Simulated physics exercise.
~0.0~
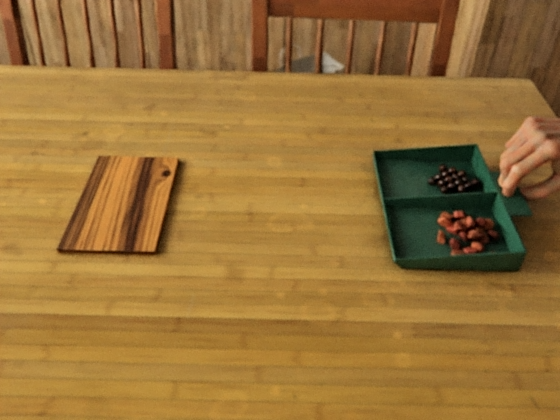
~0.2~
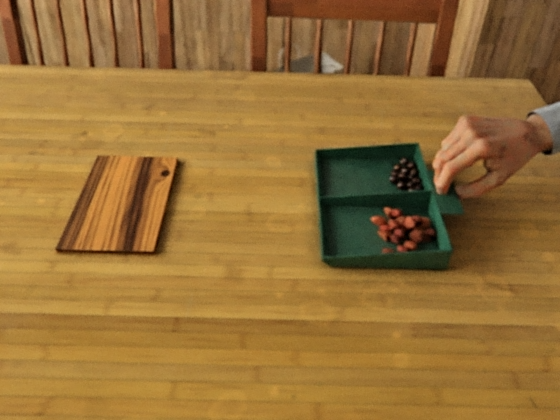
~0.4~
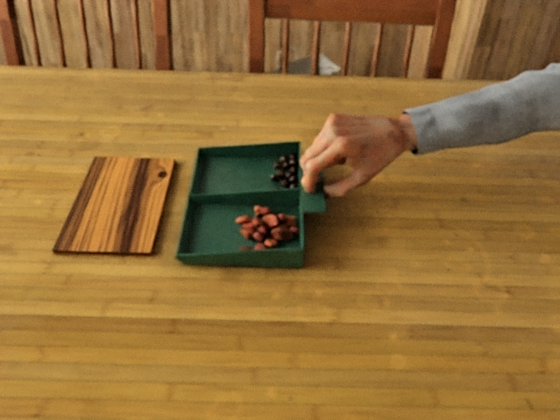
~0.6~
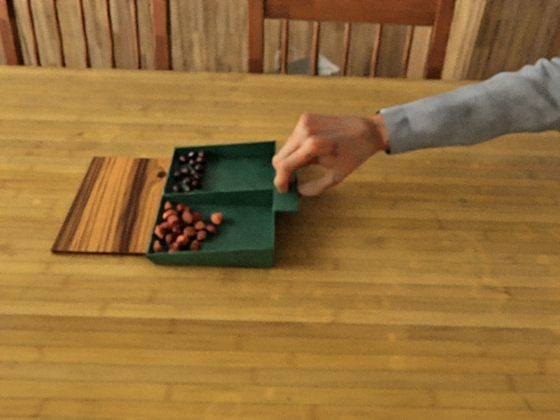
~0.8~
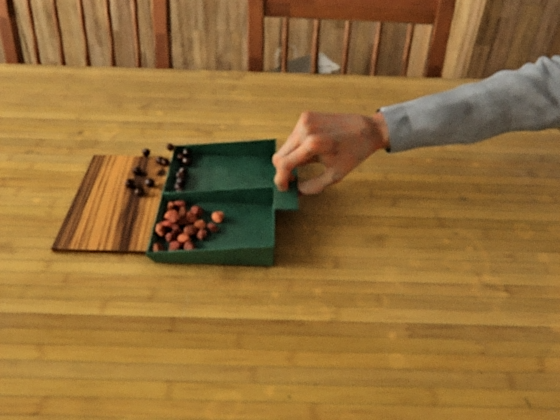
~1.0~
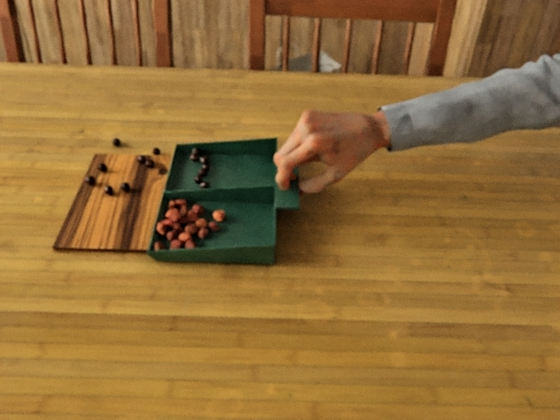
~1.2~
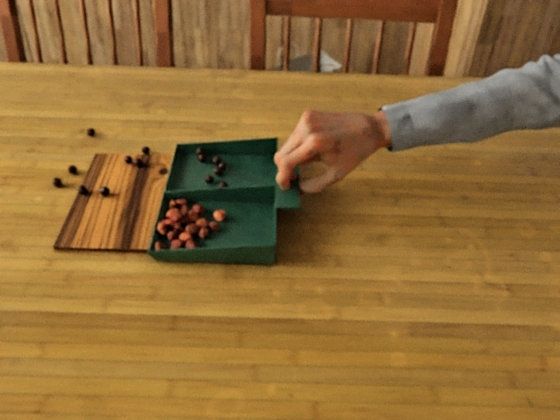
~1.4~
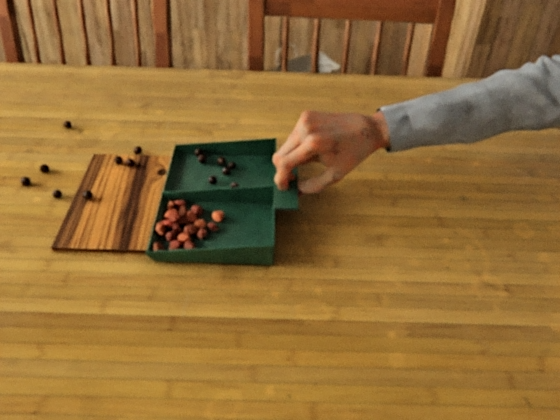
A hand in a grey-blue sleeve slides a green two-part tray leftward across a pale wooden table, seen from above at an angle, with wooden chairs behind. The far part holds small dark balls and the near part holds reddish-brown pieces, while a striped wooden board lies flat at the left. The tray stops against the board, and both batches shift to its left side. Several dark balls spill over that edge and roll across the board, some reaching the table beyond. At the end, the other dark balls and all the reddish pieces remain inside, the hand still on the tray.
